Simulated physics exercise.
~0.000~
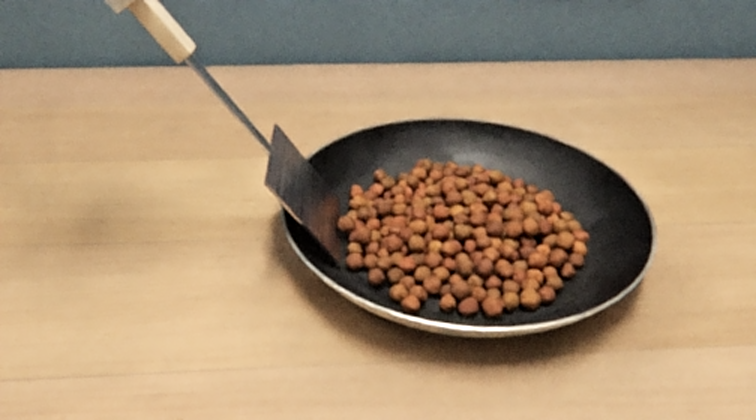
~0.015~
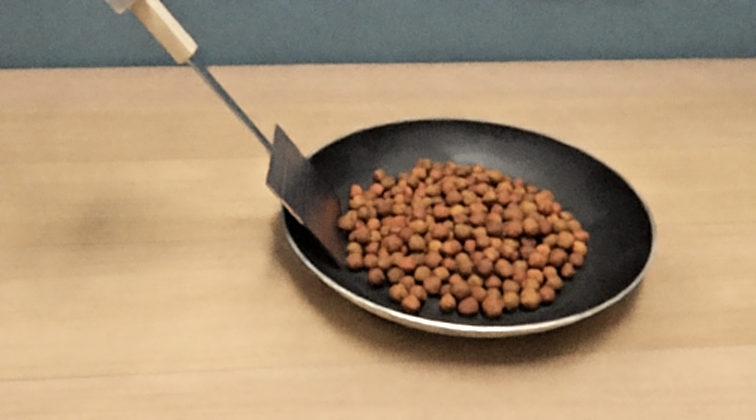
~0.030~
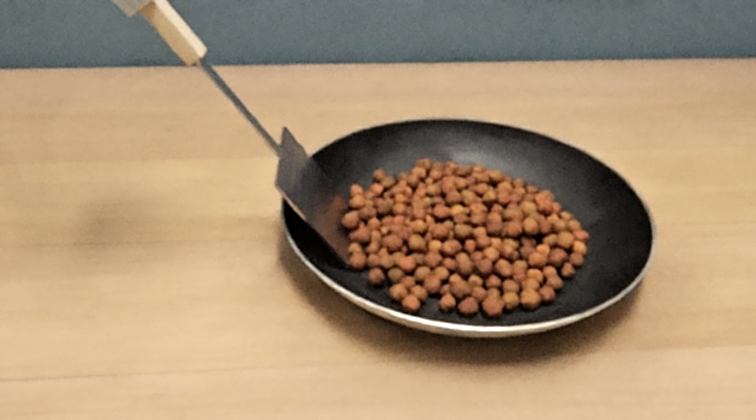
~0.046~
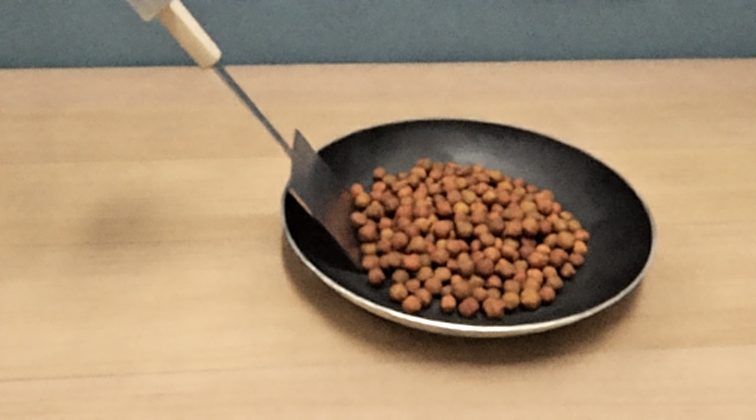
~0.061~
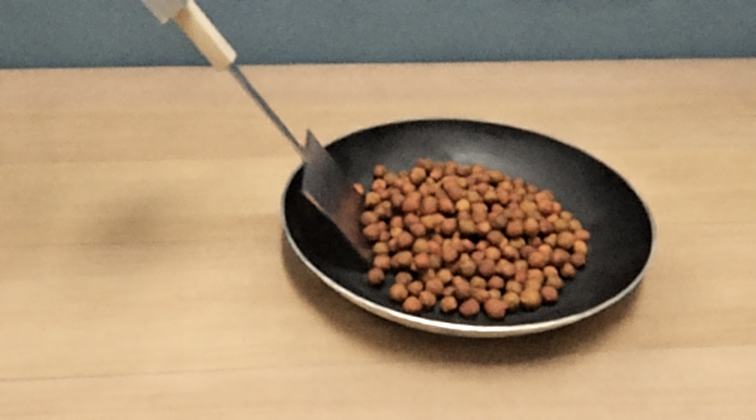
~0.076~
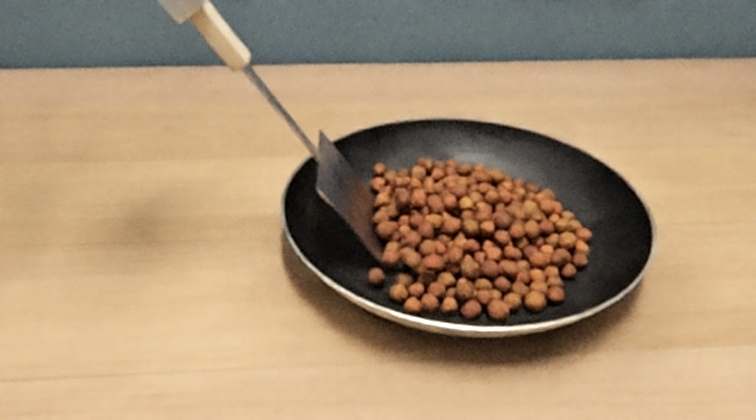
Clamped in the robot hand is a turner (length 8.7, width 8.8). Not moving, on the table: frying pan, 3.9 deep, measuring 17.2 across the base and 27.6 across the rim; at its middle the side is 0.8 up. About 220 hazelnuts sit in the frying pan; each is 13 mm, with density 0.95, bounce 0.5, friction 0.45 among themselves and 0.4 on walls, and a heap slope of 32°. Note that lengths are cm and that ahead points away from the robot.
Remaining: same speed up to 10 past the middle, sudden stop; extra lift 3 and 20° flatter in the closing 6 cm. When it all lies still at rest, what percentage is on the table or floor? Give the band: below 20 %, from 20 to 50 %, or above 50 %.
Band: Below 20 %.
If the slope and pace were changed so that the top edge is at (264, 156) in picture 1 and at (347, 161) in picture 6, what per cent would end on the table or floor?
It works out to about 25 %, more or less.
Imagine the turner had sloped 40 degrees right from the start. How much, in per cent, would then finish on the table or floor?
It would come to roughly 15 percent.
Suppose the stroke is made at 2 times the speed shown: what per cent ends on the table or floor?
Something close to 30 per cent ends up on the table or floor.
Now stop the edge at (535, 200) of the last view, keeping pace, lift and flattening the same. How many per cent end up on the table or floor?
I'd estimate about 0 per cent.
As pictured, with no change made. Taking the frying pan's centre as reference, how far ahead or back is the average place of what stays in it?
It sits some 4.5 centimetres ahead of centre.
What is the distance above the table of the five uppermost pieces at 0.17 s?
4 cm or so.
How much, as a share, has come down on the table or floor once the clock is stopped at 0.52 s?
Close to 15 per cent of the load.
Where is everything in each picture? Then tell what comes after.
The first frame shows turner top edge at (270, 151), sloping 57°; upper third of the load around (460, 218), from x 345 to 580, top at y 165; 223 in the frying pan.
The second frame shows turner top edge at (272, 151), sloping 57°; upper third of the load around (460, 218), from x 345 to 580, top at y 165.
The third frame shows turner top edge at (280, 154), sloping 57°; upper third of the load around (460, 218), from x 350 to 580, top at y 165.
The fourth frame shows turner top edge at (293, 156), sloping 57°; upper third of the load around (460, 216), from x 355 to 580, top at y 165.
The fifth frame shows turner top edge at (306, 157), sloping 57°; upper third of the load around (462, 217), from x 355 to 580, top at y 165.
The sixth frame shows turner top edge at (319, 158), sloping 57°; upper third of the load around (463, 217), from x 360 to 585, top at y 165; 223 in the frying pan.
After 0.17 s, sloping 57°, highest piece 4 above the table; 223 in the frying pan.
After 0.27 s, sloping 51°, highest piece 5 above the table; 223 in the frying pan.
After 0.52 s, sloping 37°, highest piece 6 above the table; 191 in the frying pan, 31 on the table or floor, 1 on the blade or in flight.
After 1.57 s, sloping 37°, highest piece 4 above the table; 191 in the frying pan, 32 on the table or floor.
At rest, 191 in the frying pan, 32 on the table or floor. That is 14 % on the table or floor.
